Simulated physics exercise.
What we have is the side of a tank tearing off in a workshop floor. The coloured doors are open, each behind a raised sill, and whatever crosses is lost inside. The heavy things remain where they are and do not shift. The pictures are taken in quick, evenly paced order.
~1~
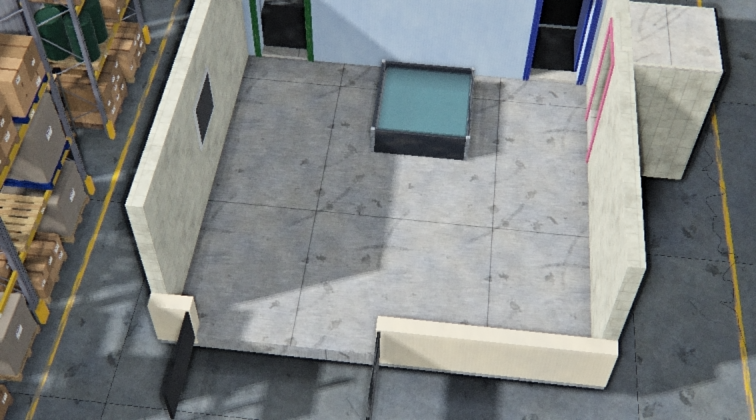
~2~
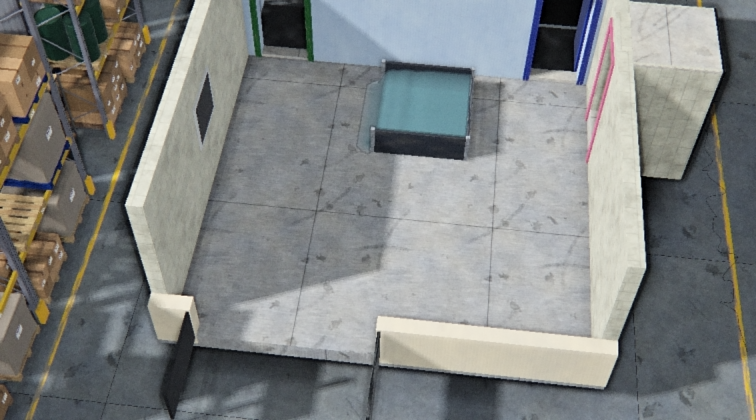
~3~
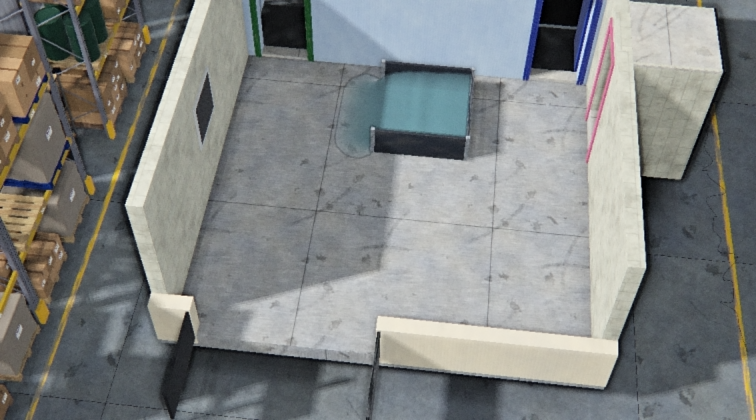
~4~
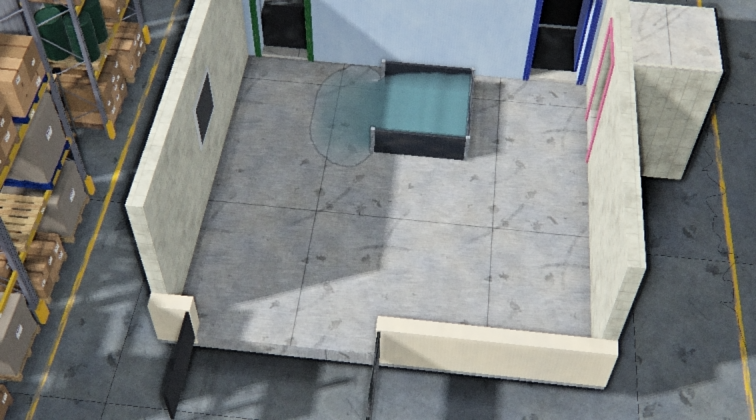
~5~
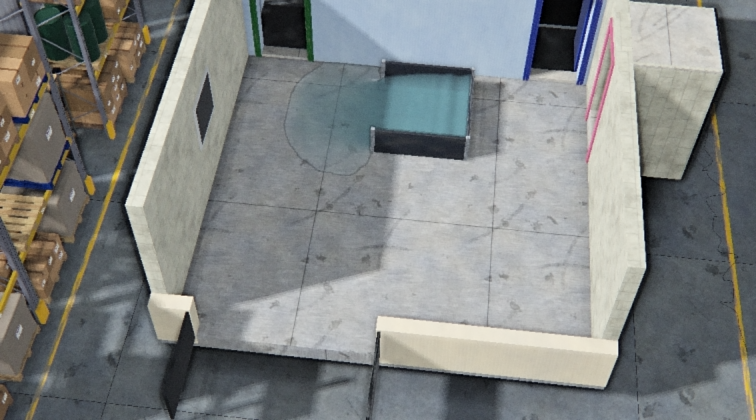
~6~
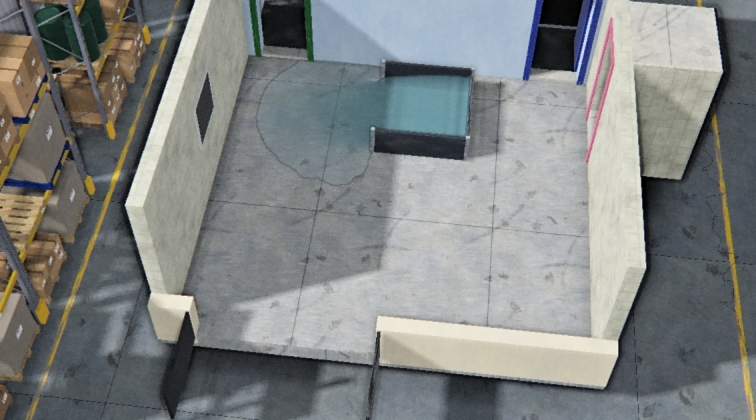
Teal water pouring from the open left side of a dark-walled tank, spreading leftward in a rounded sheet across grey floor.
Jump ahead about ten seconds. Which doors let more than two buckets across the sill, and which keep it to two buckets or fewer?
As I see it, the pink door receives no more than two buckets; the green door receives more than two buckets; the blue door receives no more than two buckets.
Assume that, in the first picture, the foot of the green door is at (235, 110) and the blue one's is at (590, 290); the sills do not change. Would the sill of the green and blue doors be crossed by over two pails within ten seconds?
First the green door, which crosses the line, then the blue door, which stays on the safe side.
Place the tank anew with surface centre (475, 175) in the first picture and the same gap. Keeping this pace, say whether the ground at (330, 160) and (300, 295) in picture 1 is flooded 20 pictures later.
Taking both places in turn, they end up inundated and inundated.
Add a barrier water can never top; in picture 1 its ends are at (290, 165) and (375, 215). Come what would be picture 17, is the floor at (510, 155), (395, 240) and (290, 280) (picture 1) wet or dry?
Untouched, untouched, untouched.
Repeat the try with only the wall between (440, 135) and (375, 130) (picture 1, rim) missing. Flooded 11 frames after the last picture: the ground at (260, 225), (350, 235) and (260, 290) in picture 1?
Point by point: Soaked; soaked; soaked.
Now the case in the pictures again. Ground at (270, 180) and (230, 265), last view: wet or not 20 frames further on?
Same order as asked: Drenched, drenched.
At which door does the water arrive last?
Answer is the door marked pink.
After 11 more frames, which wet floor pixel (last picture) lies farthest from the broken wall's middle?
My best guess is about (199, 237).
A moment on, water covers 20 % of the floor; the pink door not reached, the green door wet at the sill, nothing in, the blue door not reached.
Next, water covers 25 % of the floor; the pink door not reached, the green door under two buckets in, the blue door not reached.
Then, water covers 30 % of the floor; the pink door not reached, the green door far over two buckets in, the blue door not reached.
Later, water covers 50 % of the floor; the pink door not reached, the green door far over two buckets in, the blue door not reached.
In the end, water covers 60 % of the floor; the pink door wet at the sill, nothing in, the green door far over two buckets in, the blue door wet at the sill, nothing in.
